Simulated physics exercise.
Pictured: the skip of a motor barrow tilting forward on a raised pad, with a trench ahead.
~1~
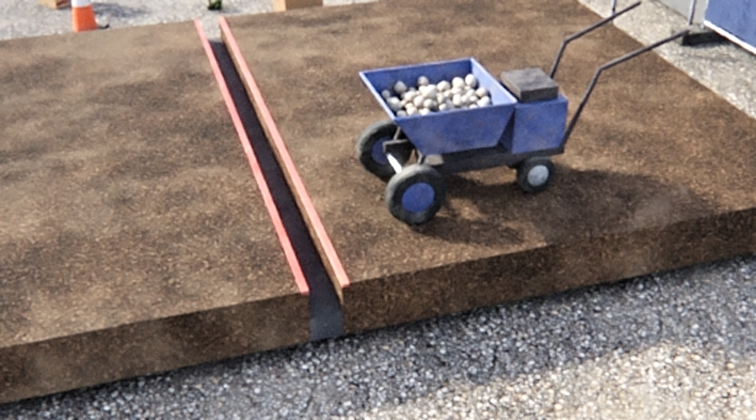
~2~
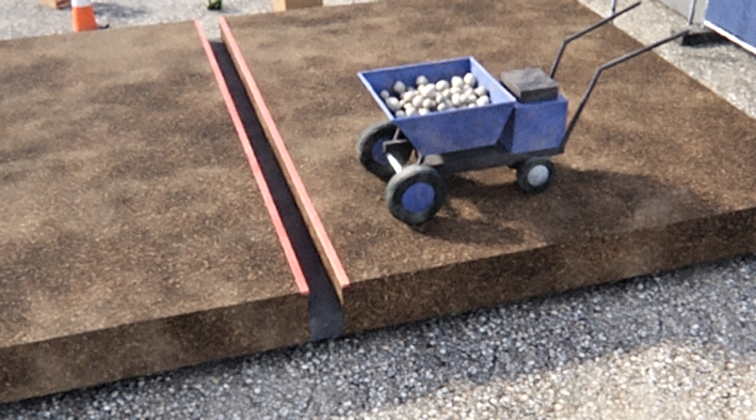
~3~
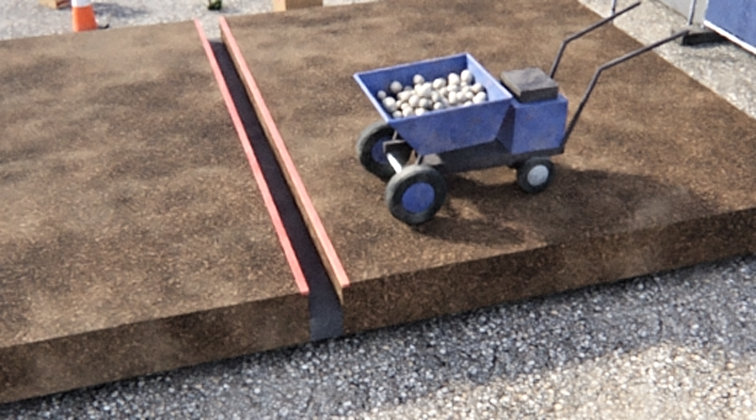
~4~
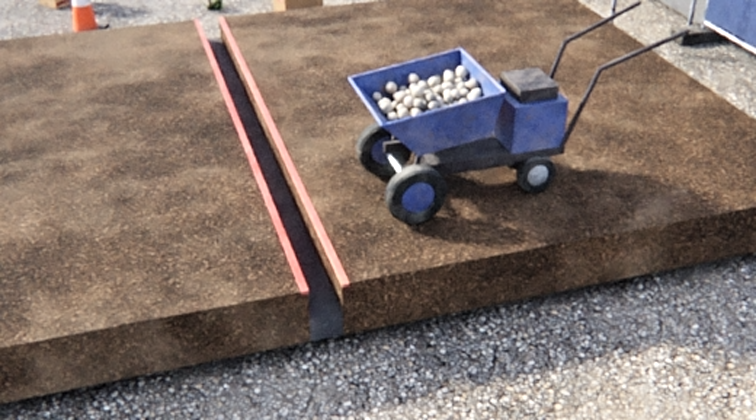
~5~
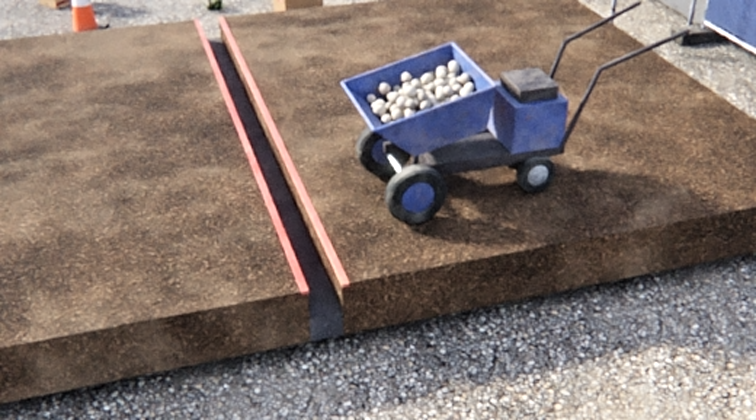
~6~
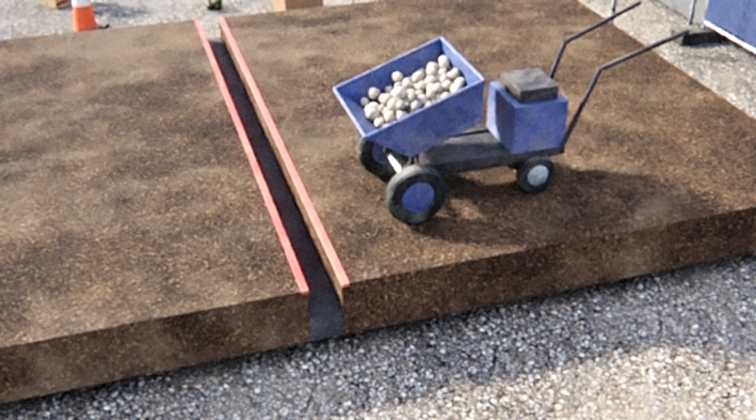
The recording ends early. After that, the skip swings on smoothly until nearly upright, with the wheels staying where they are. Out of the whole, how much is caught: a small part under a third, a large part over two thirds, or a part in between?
Out of the whole, a large part is caught.
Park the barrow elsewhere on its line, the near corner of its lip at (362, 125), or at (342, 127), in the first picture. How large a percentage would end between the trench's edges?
In turn 10 and 0 in a hundred.
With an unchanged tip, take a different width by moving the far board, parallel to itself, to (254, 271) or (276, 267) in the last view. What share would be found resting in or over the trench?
For the first it's 100 per cent, for the second 100 per cent.
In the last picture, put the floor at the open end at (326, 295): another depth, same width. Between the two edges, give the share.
It would be close to 50 percent.
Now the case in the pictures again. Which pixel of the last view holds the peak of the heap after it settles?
Top, approx.: (296, 200).
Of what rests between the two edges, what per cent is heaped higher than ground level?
Share: Around 30 %.
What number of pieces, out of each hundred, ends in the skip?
About 5 in a hundred.
Soon after the last picture, skip tipped steeply; all in the skip.
A little later, skip tipped right over; most in the skip; a stray few short of the trench; a small part in or heaped over the trench; a stray few beyond it; a stray few falling.
Later still, skip tipped right over; a small part in the skip; a stray few short of the trench; most in or heaped over the trench; a small part beyond it.
At rest, skip tipped right over; a stray few in the skip; a small part short of the trench; most in or heaped over the trench; a small part beyond it.
